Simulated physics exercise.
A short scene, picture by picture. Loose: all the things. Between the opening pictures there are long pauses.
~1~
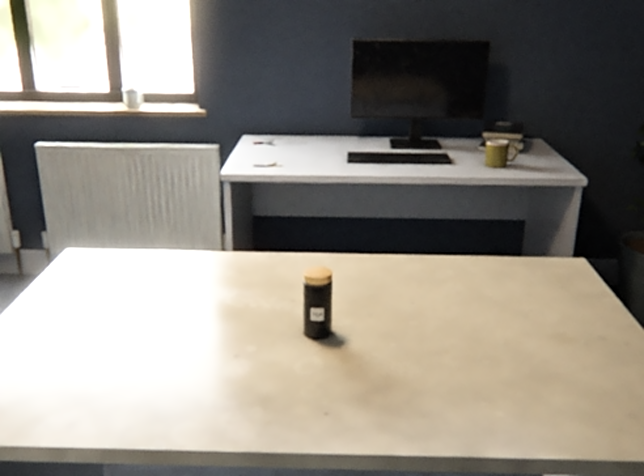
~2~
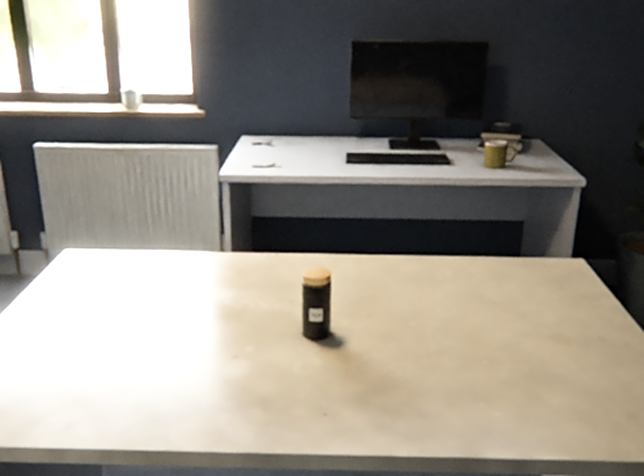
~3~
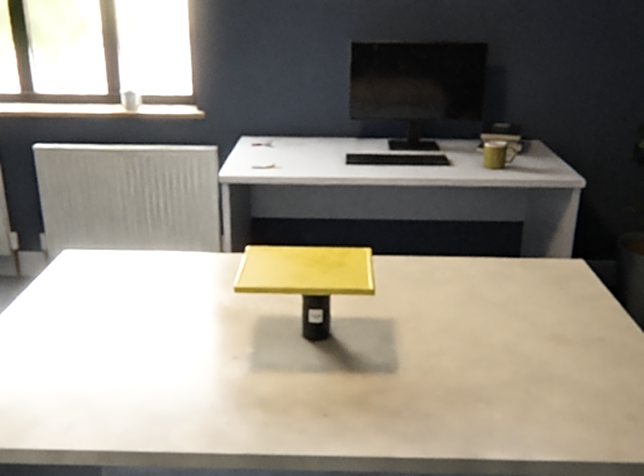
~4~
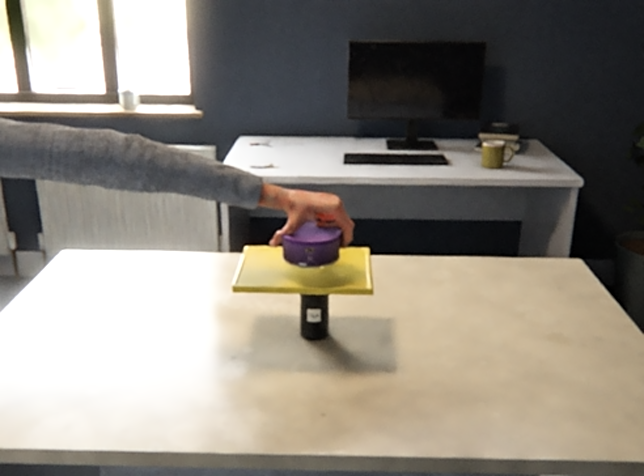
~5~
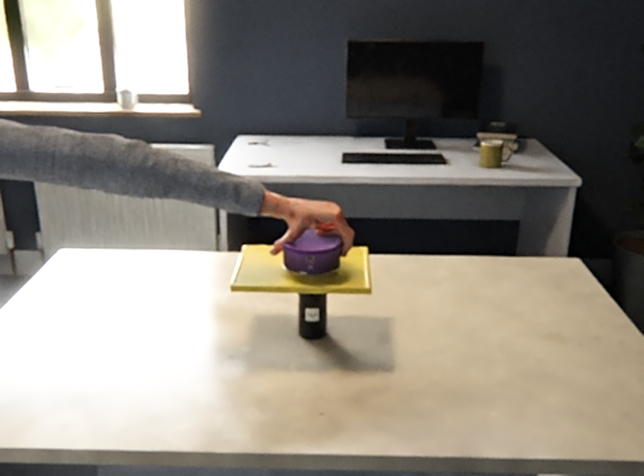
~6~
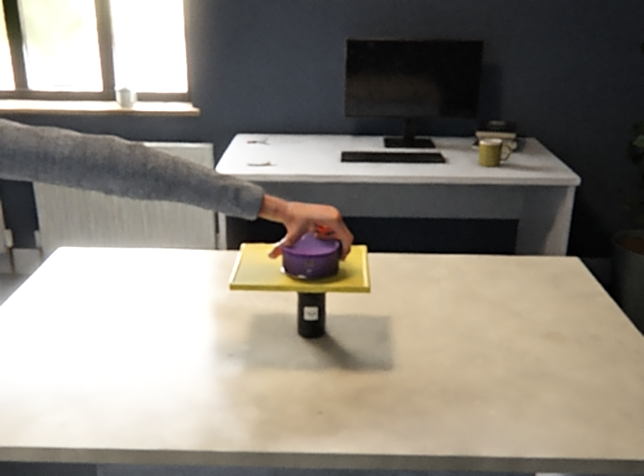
An arm in a grey sleeve reaches in from the left over a pale table, seen from the front and slightly above, in a room with a window, a white radiator and a desk holding a monitor and mug. A black jar with a tan lid stands alone mid-table, then a yellow board lies across its top. The hand lowers a purple tub onto the board and keeps hold of it.
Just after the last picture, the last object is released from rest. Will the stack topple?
No - I predict it will be stable.
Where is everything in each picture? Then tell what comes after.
In the first picture, the last thing is not in view yet; black jar (318, 303).
In the second picture, the last thing is not in view yet; black jar (317, 304).
In the third picture, the last thing is not in view yet; black jar (316, 305).
The fourth picture shows still above its spot; purple tub (311, 244); black jar (315, 304).
The fifth picture shows still above its spot; purple tub (312, 253); black jar (313, 303).
The sixth picture shows in place under the hand; purple tub (310, 256); black jar (312, 302).
Then, 0.80 s after the last picture, nothing has stirred.
Then, 1.70 s after the last picture, purple tub resting near (310, 257).
At rest, all 3 in place. Seen from the same camera at the end, purple tub near (310, 257). The stack holds.
